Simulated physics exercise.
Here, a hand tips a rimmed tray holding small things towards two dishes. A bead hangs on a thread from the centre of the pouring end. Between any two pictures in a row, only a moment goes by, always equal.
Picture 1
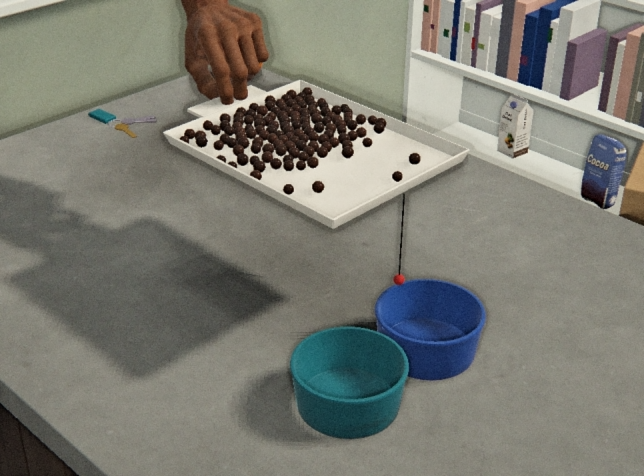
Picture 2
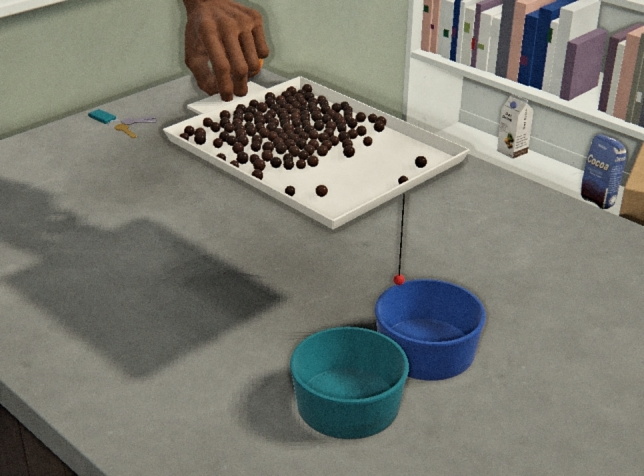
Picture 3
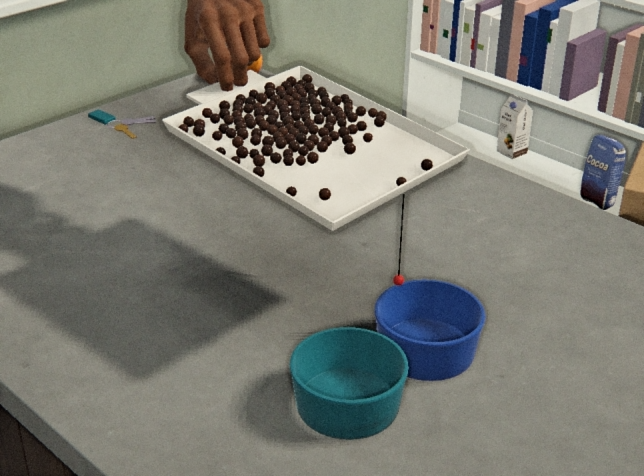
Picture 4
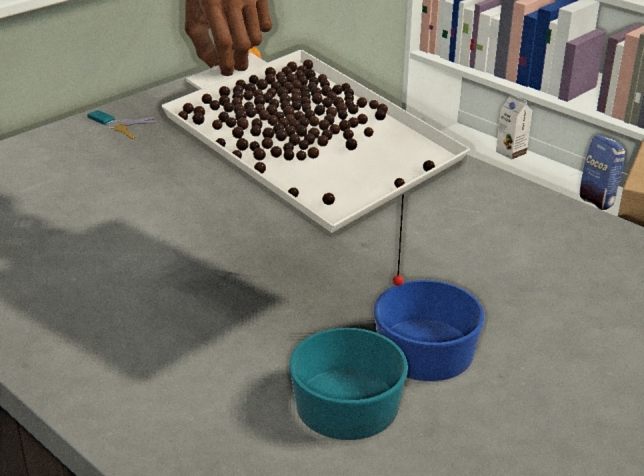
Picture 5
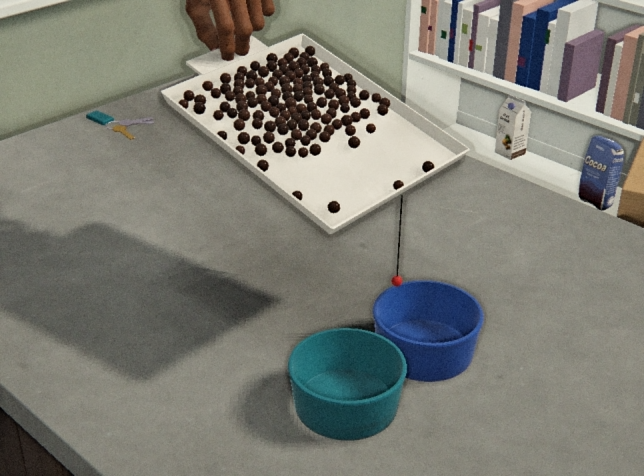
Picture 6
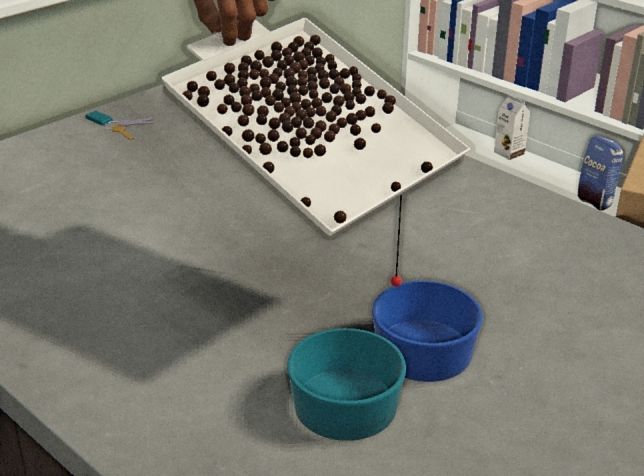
To begin with, a hand holds a white rimmed tray of dark chocolate balls almost still above a teal dish and a blue dish. The hand then tilts the tray gradually, its left front corner lowest, and the balls shift slightly across it, spreading a little more as the tilt steepens.
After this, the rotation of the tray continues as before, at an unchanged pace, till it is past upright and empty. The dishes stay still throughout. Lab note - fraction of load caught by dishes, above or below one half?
The dishes save the greater portion.
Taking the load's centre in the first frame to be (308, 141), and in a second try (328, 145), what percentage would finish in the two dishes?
Close to 90 in a hundred, then close to 90 in a hundred.
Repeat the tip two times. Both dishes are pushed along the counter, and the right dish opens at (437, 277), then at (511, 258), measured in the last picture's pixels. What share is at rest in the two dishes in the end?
It would be near 40 per cent first and near 20 per cent second.
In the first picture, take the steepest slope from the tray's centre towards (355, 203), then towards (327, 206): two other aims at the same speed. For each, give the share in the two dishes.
I'd put it at some 80 % and then some 80 %.
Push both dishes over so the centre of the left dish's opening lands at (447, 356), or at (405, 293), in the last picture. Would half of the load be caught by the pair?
For the two tries in order: Not as much as half, not as much as half.
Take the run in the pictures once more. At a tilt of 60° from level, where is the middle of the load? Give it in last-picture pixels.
Somewhere around pixel (393, 288) in the last picture.
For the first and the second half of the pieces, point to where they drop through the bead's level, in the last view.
Close to (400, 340), then close to (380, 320).
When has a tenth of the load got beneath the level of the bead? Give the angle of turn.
Angle: Close to 55°.
Shortly afterwards, tray tipped steeply; near a third on the tray; a little in the left dish; a little in the right dish; a little outside both; near a quarter in the air.
Next, tray tipped right over; near a third in the left dish; near a quarter in the right dish; near a third outside both; only a few in the air.
Some moments later, tray tipped past a quarter turn; near a third in the left dish; near a quarter in the right dish; near a third outside both.
In the end, tray tipped past a quarter turn; near a third in the left dish; near a quarter in the right dish; near a third outside both.
